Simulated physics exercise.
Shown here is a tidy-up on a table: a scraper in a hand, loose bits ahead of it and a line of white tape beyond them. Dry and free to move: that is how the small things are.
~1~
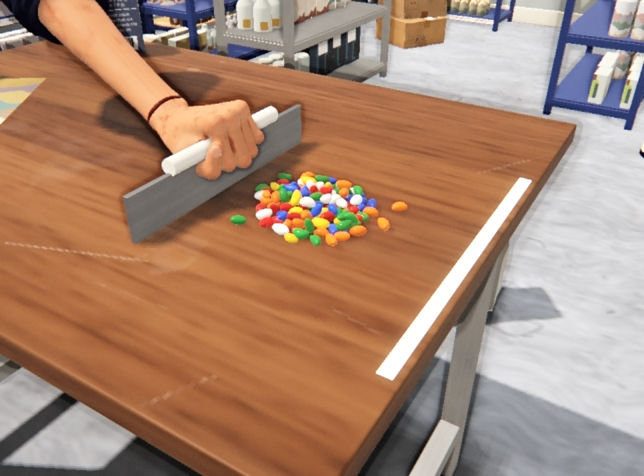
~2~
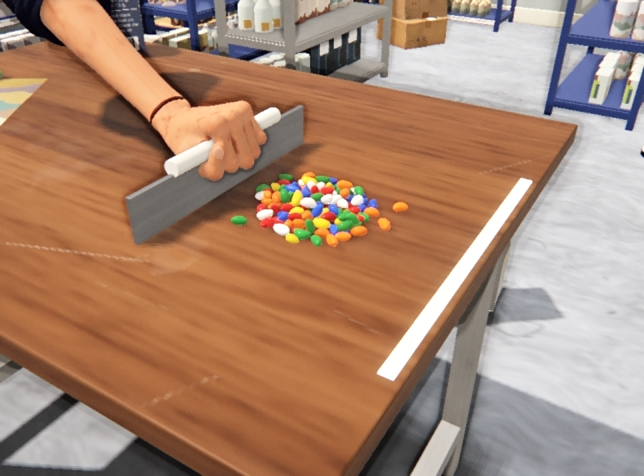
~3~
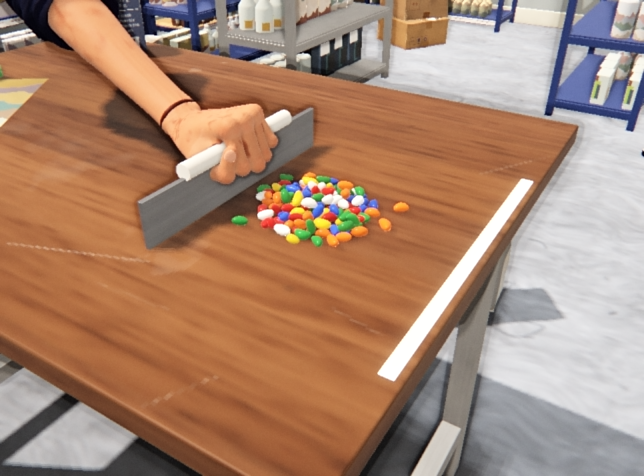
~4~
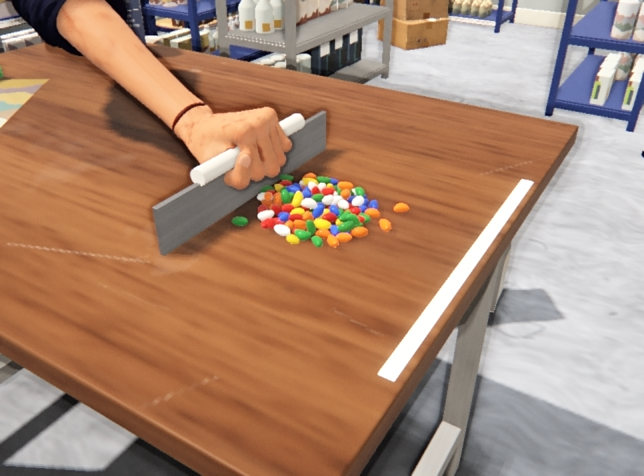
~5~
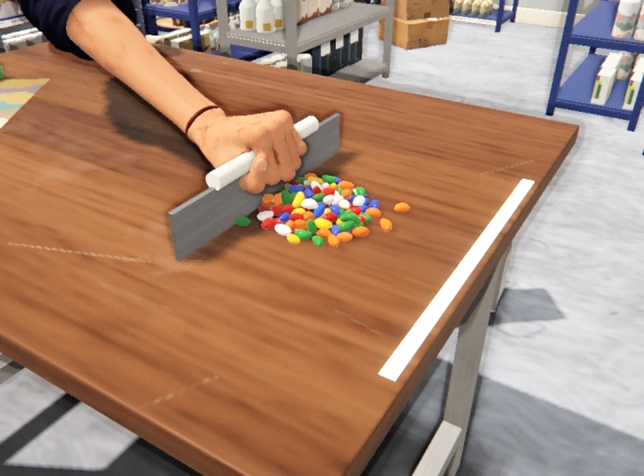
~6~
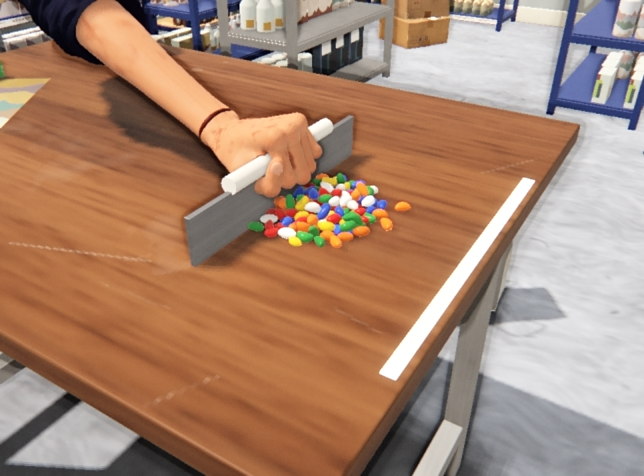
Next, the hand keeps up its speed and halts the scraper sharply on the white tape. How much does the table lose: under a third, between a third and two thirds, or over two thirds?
From what I can see, in excess of two thirds drops off the table.
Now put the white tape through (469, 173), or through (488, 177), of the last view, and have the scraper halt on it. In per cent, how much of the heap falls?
Roughly 20 % and 40 %.
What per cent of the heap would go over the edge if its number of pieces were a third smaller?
About 100 in a hundred.
Soon, scraper still moving, near (379, 185); heap all on the table, its front near (471, 251).
A while on, scraper stopped at the white tape; heap most over the edge.
Towards the end, scraper stopped at the white tape; heap all over the edge.
Finally, scraper stopped at the white tape; heap all over the edge.
